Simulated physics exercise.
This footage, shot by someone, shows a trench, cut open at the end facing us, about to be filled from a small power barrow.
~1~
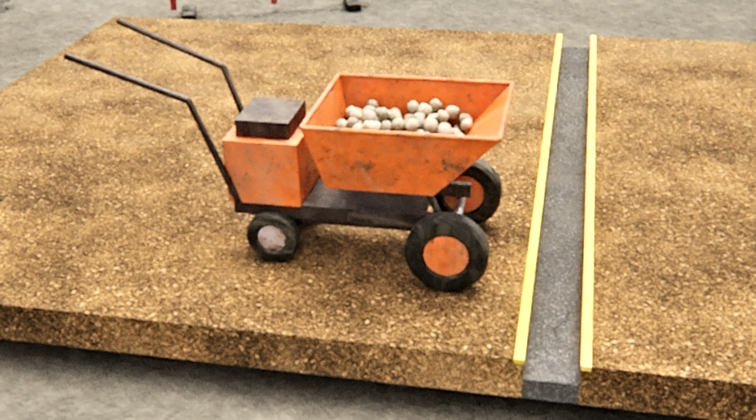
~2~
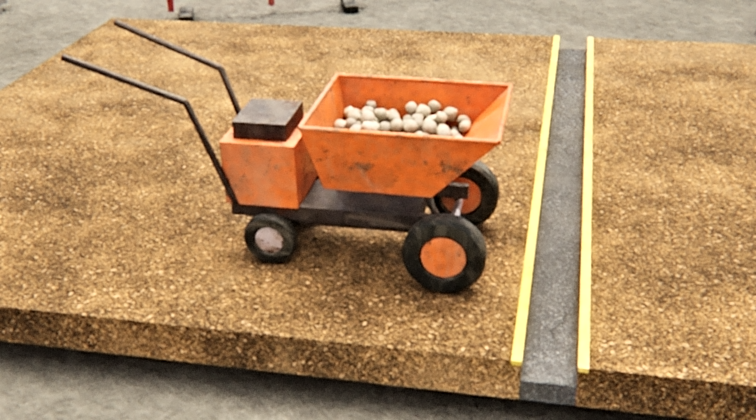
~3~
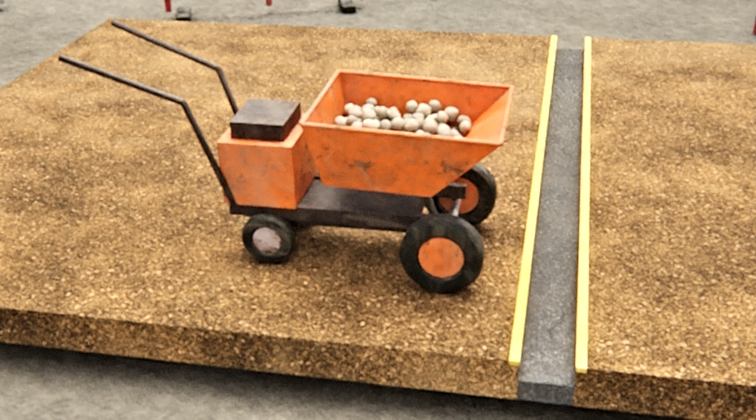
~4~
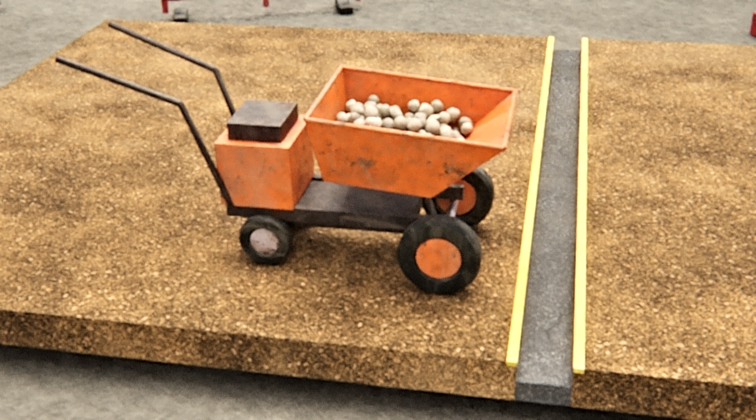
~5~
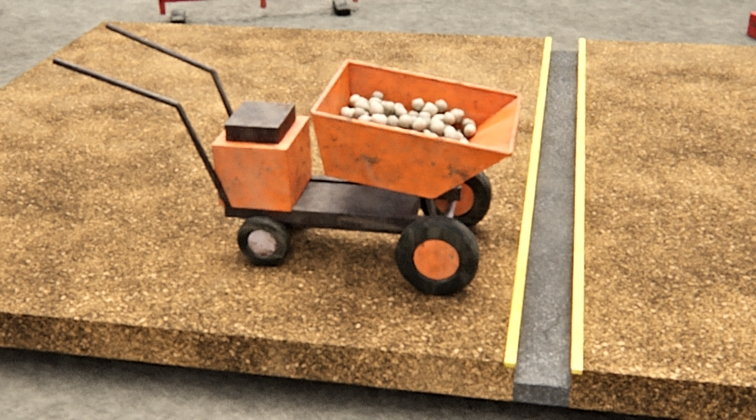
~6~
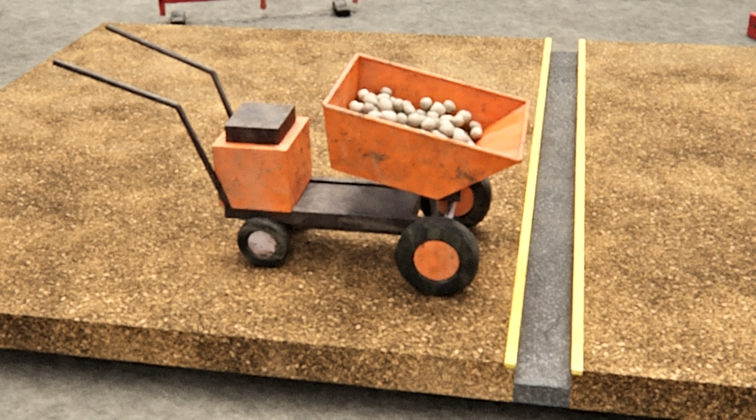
The orange skip of a small power barrow, loaded with pale pebbles, starts out level and gradually tilts forward to the right, its rear rising, while the barrow's wheels stay beside a narrow, yellow-edged trench and the pebbles remain inside.
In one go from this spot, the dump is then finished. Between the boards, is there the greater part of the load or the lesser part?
Trench misses most.
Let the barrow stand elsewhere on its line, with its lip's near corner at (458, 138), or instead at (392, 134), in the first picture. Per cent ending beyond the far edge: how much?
50 % and 10 %, in that order.
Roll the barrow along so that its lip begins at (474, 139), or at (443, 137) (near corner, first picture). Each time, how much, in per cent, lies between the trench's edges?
Approximately 40 per cent and 70 per cent, in that order.
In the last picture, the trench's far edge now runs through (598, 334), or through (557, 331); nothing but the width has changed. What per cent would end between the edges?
In order: Near 30, then 0 percent.
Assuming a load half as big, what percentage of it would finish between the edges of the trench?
About 10 per cent.
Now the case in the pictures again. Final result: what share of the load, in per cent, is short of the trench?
Estimate: Around 0 per cent.
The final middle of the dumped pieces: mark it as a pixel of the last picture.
I'd mark it at roughly (632, 264).
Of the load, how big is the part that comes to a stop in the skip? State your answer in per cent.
Around 5 %.
Soon after the last picture, skip tipped well over; all in the skip.
A little later, skip tipped steeply; most in the skip; a small part beyond it; a stray few falling.
Later still, skip tipped right over; a small part in the skip; a stray few in or heaped over the trench; most beyond it.
At rest, skip tipped right over; a small part in the skip; a stray few in or heaped over the trench; nearly all beyond it.
